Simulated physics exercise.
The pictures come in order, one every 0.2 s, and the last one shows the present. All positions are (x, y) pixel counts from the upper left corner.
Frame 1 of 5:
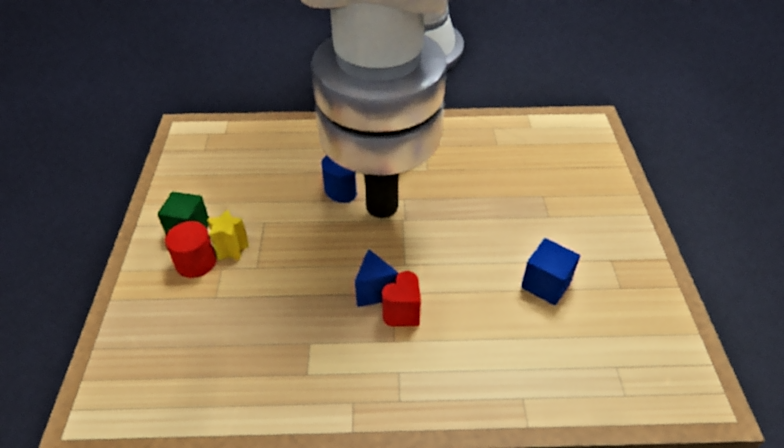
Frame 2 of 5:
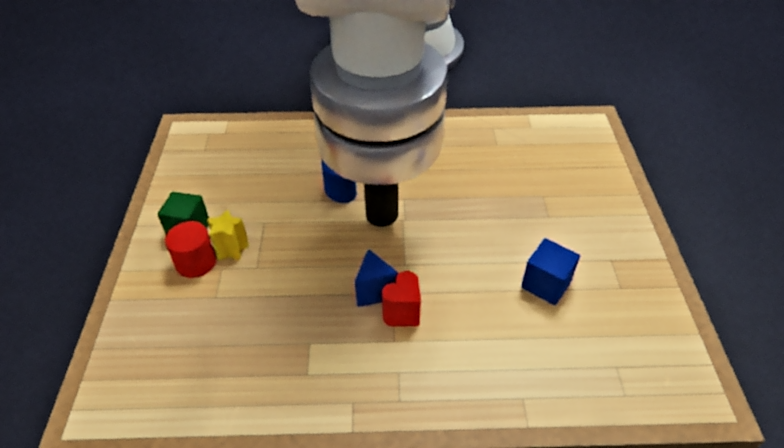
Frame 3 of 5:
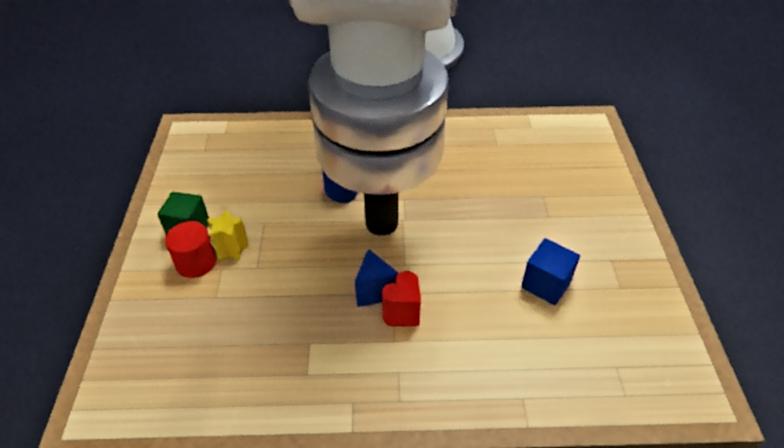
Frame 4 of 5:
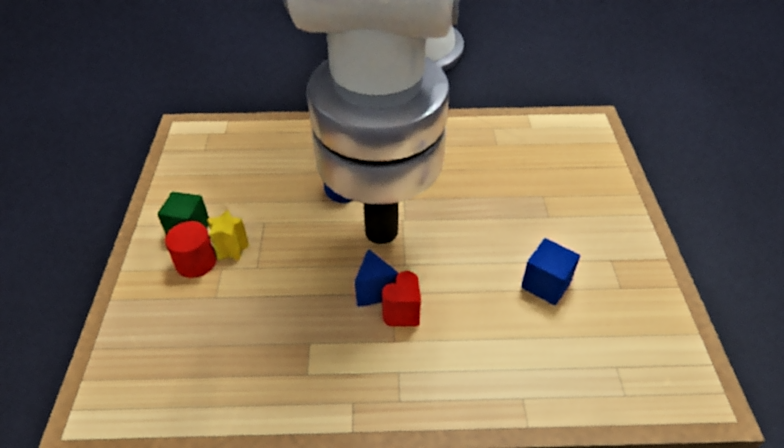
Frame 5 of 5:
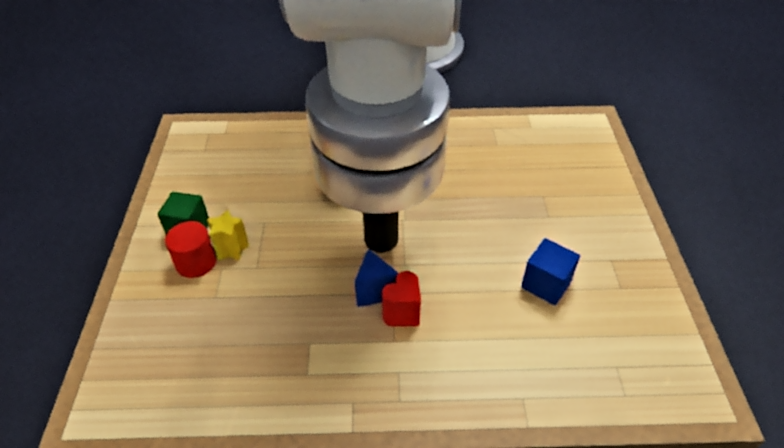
To begin with, a robot arm holds a black stick over a wooden board, above a blue triangular block and a red heart block. The arm then moves the stick slowly down the view, closer to the triangular block and hiding a blue piece behind it, while all the blocks stay still.
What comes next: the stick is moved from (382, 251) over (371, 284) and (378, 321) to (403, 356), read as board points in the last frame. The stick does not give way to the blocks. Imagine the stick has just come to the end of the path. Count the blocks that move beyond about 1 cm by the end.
Moved: Exactly two.
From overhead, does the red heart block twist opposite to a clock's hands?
The answer is yes.
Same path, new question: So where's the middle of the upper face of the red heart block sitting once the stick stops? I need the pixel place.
If I read the scene right, the answer is (427, 309).
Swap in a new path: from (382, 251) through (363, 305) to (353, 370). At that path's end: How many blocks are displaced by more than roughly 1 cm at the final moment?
The number of blocks that move over 1 cm is one.
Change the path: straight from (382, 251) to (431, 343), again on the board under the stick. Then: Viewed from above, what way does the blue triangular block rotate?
It swings round clockwise.
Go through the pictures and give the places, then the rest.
The first frame shows tip of the stick at (382, 207), middles of tops, blue triangular block at (374, 267), red heart block at (404, 288).
The second frame shows stick at (382, 215), nothing pushed.
The third frame shows stick at (382, 224), nothing pushed.
The fourth frame shows stick at (382, 232), nothing pushed.
The fifth frame shows stick at (381, 240), blue triangular block at (374, 267), red heart block at (404, 288).
The first path, step by step. One third of the way, stick at (371, 275); blue triangular block at (371, 285), turned 45° anticlockwise.
Two thirds of the way, stick at (378, 311); blue triangular block at (378, 324), turned 50° anticlockwise; red heart block at (416, 303), turned 60° anticlockwise.
At the end, stick at (403, 346); blue triangular block at (389, 360); red heart block at (427, 309), turned 85° anticlockwise.
